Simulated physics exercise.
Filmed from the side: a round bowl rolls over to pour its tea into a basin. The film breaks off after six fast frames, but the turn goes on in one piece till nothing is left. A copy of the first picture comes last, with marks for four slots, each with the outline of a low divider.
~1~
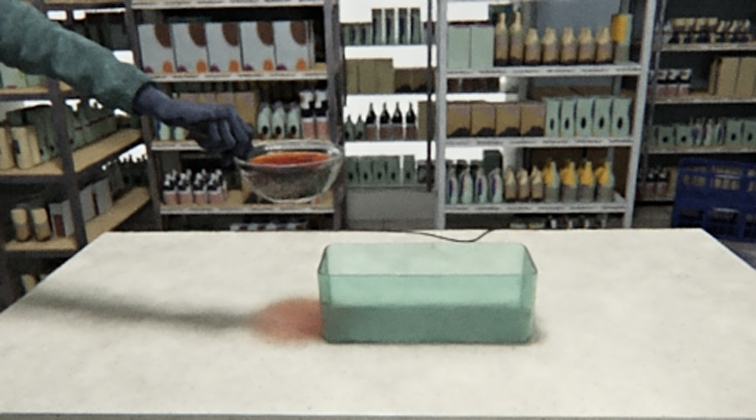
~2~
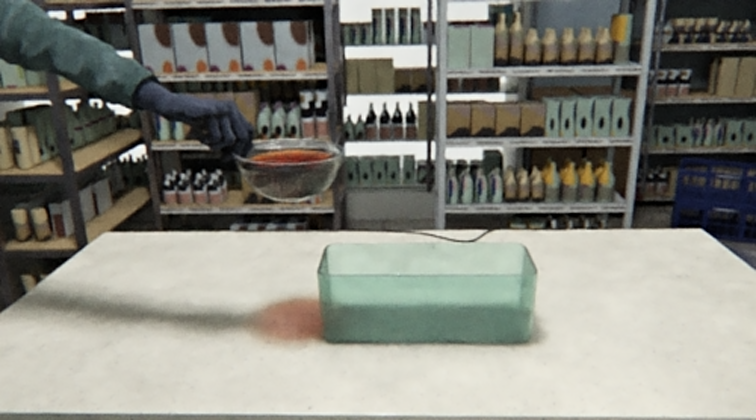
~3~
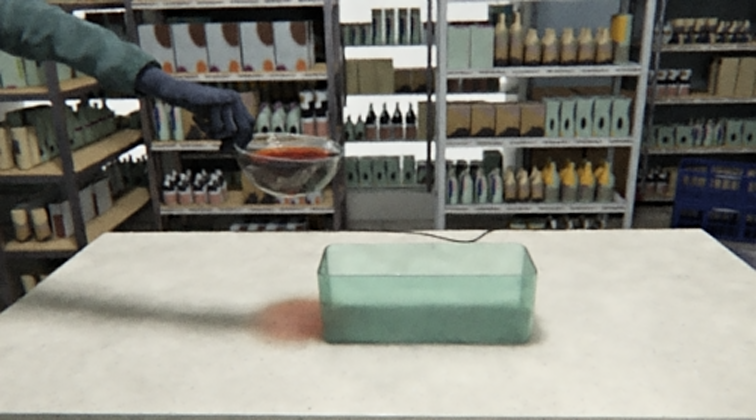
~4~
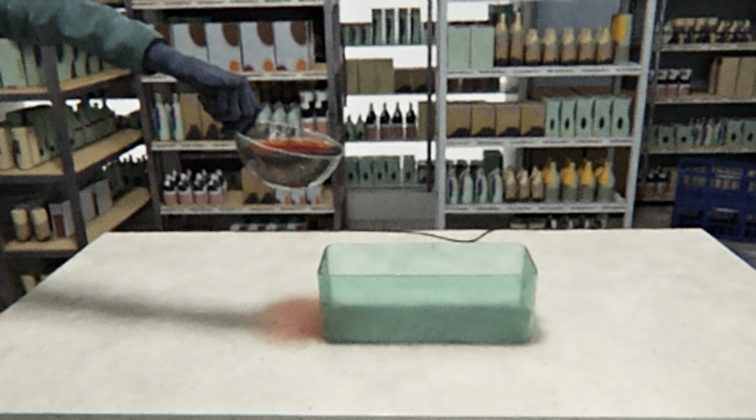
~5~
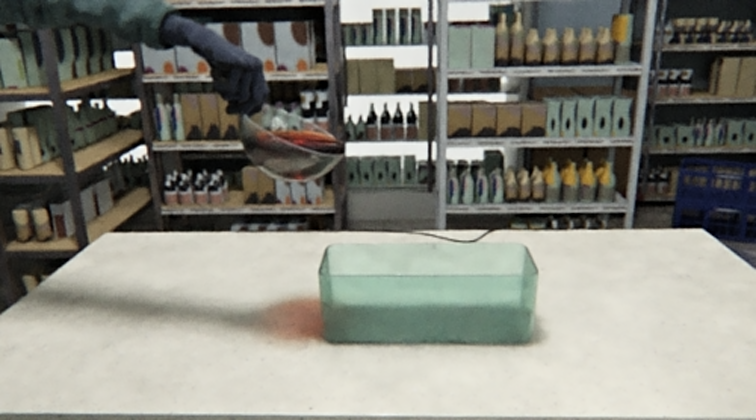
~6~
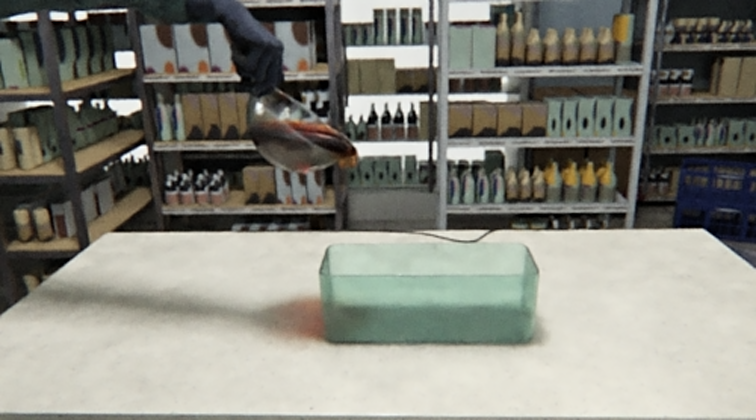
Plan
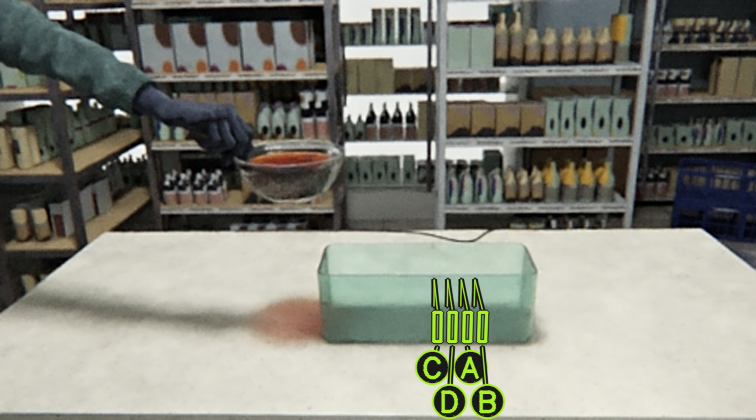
To begin with, a gloved hand holds a round glass bowl of reddish tea upright, above and left of a greenish basin on a pale table. The hand then tilts the bowl rightward, gradually at first and then more steeply, until tea just slips over its lip.
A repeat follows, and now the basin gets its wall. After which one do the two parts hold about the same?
C.
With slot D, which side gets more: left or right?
The left one.
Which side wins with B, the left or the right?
The left one.
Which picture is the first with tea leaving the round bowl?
In picture 5.
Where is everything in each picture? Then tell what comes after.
Upright, lip at (343, 151); basin from (323, 340) to (531, 340); nothing has left yet, in the first picture.
Upright, lip at (343, 151); nothing has left yet, in the second picture.
Tipped about 7°, lip at (343, 151); nothing has left yet, in the third picture.
Tipped about 15°, lip at (343, 151); nothing has left yet, in the fourth picture.
Tipped about 26°, lip at (344, 151); tea is over the lip, down to (344, 151), in the fifth picture.
Tipped about 39°, lip at (345, 151); tea is over the lip, down to (353, 165), in the sixth picture.
On the marked copy, A at (467, 346); B at (482, 346); C at (437, 346); D at (452, 346).
With A, about 89 % ends left of the wall and 6 % right of it; 5 % is lost outside.
With B, about 87 % ends left of the wall and 9 % right of it; 4 % is lost outside.
With C, about 50 % ends left of the wall and 47 % right of it; 3 % is lost outside.
With D, about 76 % ends left of the wall and 13 % right of it; 11 % is lost outside.
